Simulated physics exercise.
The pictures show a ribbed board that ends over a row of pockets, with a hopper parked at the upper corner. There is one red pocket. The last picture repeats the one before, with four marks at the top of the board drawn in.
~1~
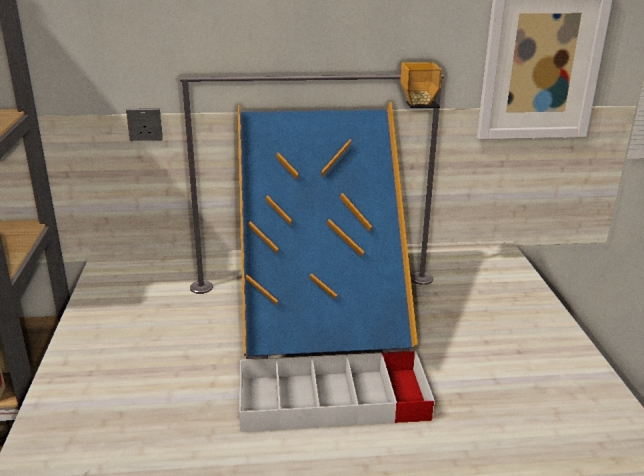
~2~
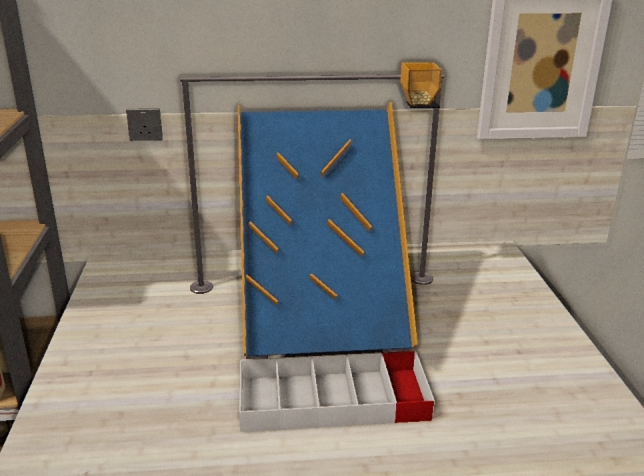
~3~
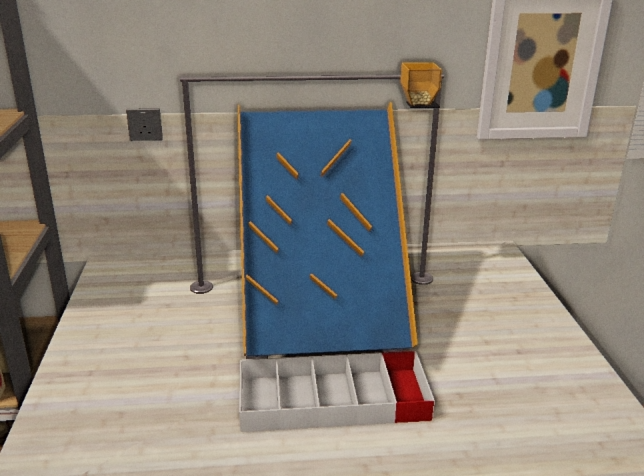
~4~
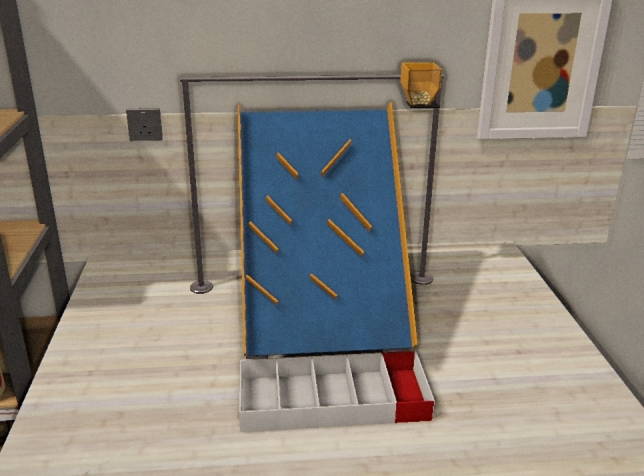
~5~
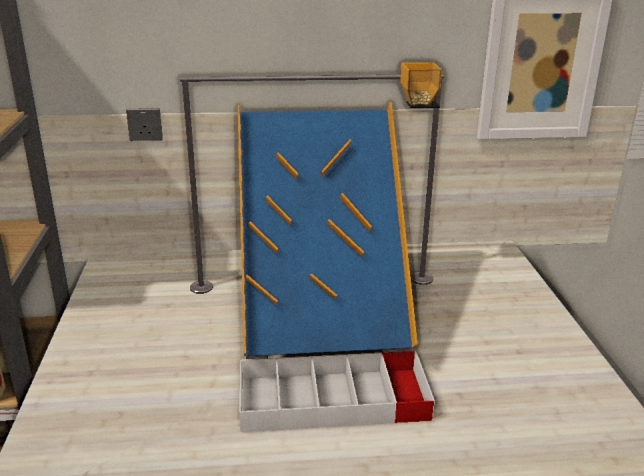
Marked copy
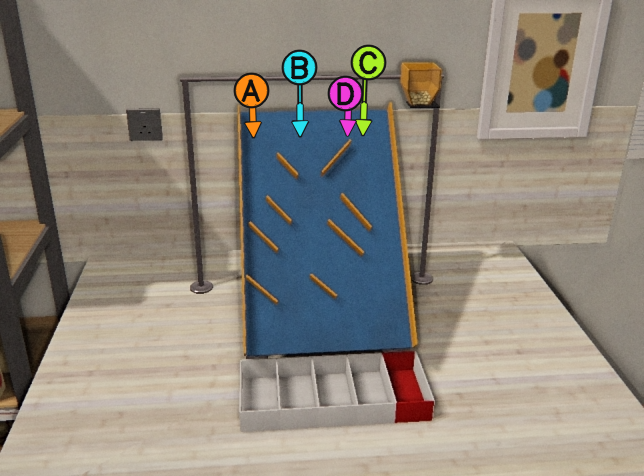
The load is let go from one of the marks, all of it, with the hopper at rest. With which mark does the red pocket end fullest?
Go for C.
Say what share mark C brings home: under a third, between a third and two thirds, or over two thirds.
Over two thirds.
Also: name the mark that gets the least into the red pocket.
Here it is mark A.
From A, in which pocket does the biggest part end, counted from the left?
The third.
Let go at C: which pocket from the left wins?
The fifth from the left.
On the marked copy, mark A meets the board at (253, 131); mark B meets the board at (300, 130); mark C meets the board at (363, 129); mark D meets the board at (347, 130).
For mark A, a small share in the red pocket, the bulk in other pockets, only a few held on the board, a small share outside the box.
For mark B, close to a third in the red pocket, close to half in other pockets, a small share outside the box.
For mark C, the bulk in the red pocket, only a few in other pockets, close to a quarter outside the box.
For mark D, close to a quarter in the red pocket, close to a third in other pockets, close to a third outside the box.
